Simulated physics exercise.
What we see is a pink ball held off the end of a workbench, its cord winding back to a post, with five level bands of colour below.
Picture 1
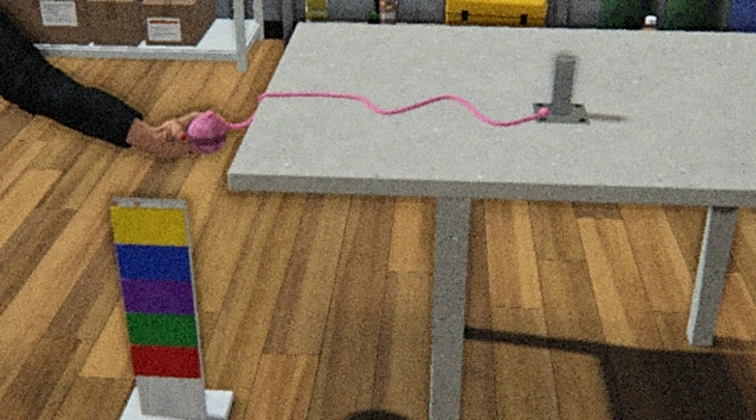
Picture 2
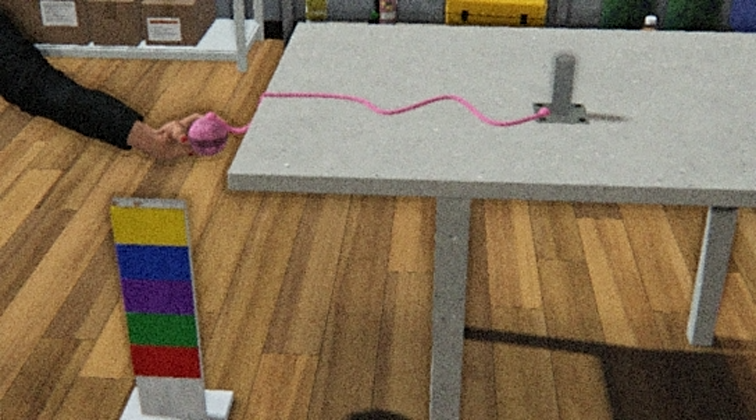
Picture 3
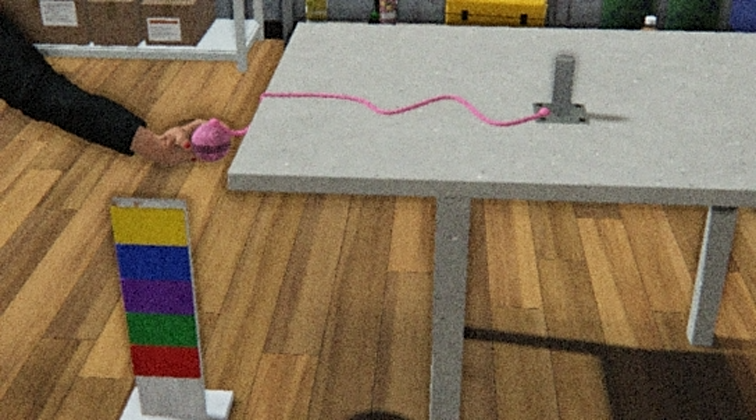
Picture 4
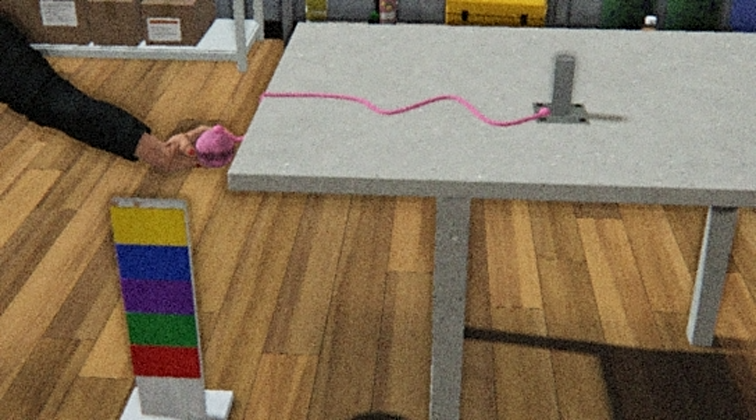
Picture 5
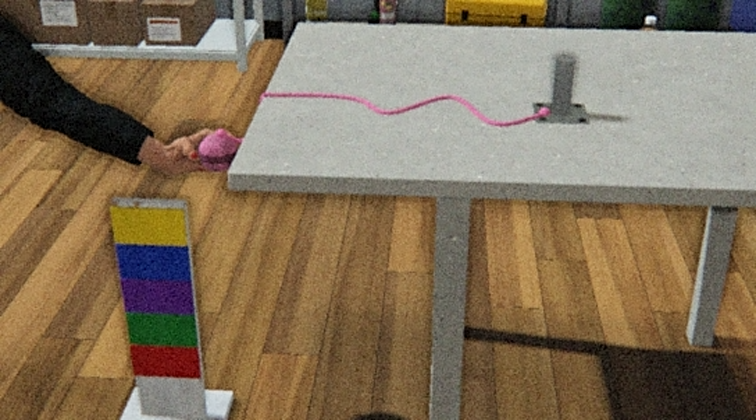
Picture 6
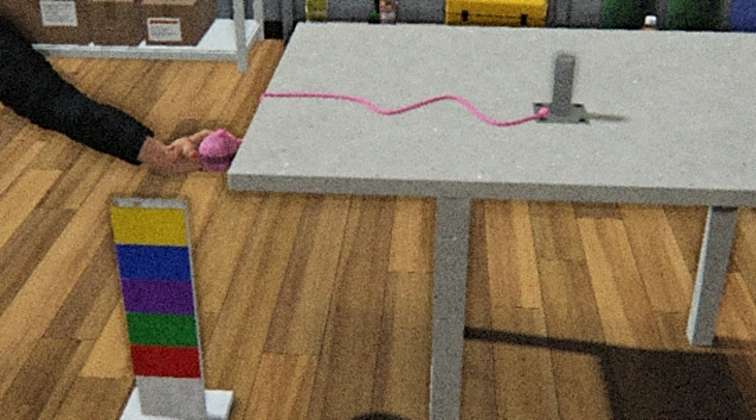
A pink ball held in a person's hand moves slightly down and to the right beside a workbench's left end, while its pink cord lies in curves across the top to a small post, above a stand of coloured bands.
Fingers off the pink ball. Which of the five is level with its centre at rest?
Its centre hangs level with the blue band.
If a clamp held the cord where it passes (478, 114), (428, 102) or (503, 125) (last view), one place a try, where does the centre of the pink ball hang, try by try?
About (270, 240), (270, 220) and (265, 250).
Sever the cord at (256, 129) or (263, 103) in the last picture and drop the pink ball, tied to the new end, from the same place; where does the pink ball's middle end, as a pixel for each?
Near (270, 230) and (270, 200).
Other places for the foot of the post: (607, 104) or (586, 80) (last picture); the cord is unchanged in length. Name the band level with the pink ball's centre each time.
In that order: Yellow; yellow.
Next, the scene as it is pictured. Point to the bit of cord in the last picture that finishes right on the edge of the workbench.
The one at (344, 98).
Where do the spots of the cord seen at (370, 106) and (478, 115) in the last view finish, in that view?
The first at (294, 101), the second at (452, 108).
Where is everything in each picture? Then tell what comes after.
In the first frame, pink ball (207, 135); yellow (149, 228); blue (153, 264); purple (157, 298); green (161, 331); red (165, 363).
In the second frame, pink ball (208, 137); cord through (518, 123) (466, 104) (408, 109) (344, 98) (267, 97).
In the third frame, pink ball (211, 142).
In the fourth frame, pink ball (215, 149); cord through (518, 123) (466, 104) (408, 109) (344, 98) (267, 97).
In the fifth frame, pink ball (218, 153).
In the sixth frame, pink ball (218, 153); cord through (518, 123) (466, 104) (408, 109) (344, 98) (267, 97).
A little later, ball near (250, 246); level with yellow.
Next, ball near (289, 266); level with blue.
When it is over, ball near (268, 265); level with blue. Its middle rests at the blue band.
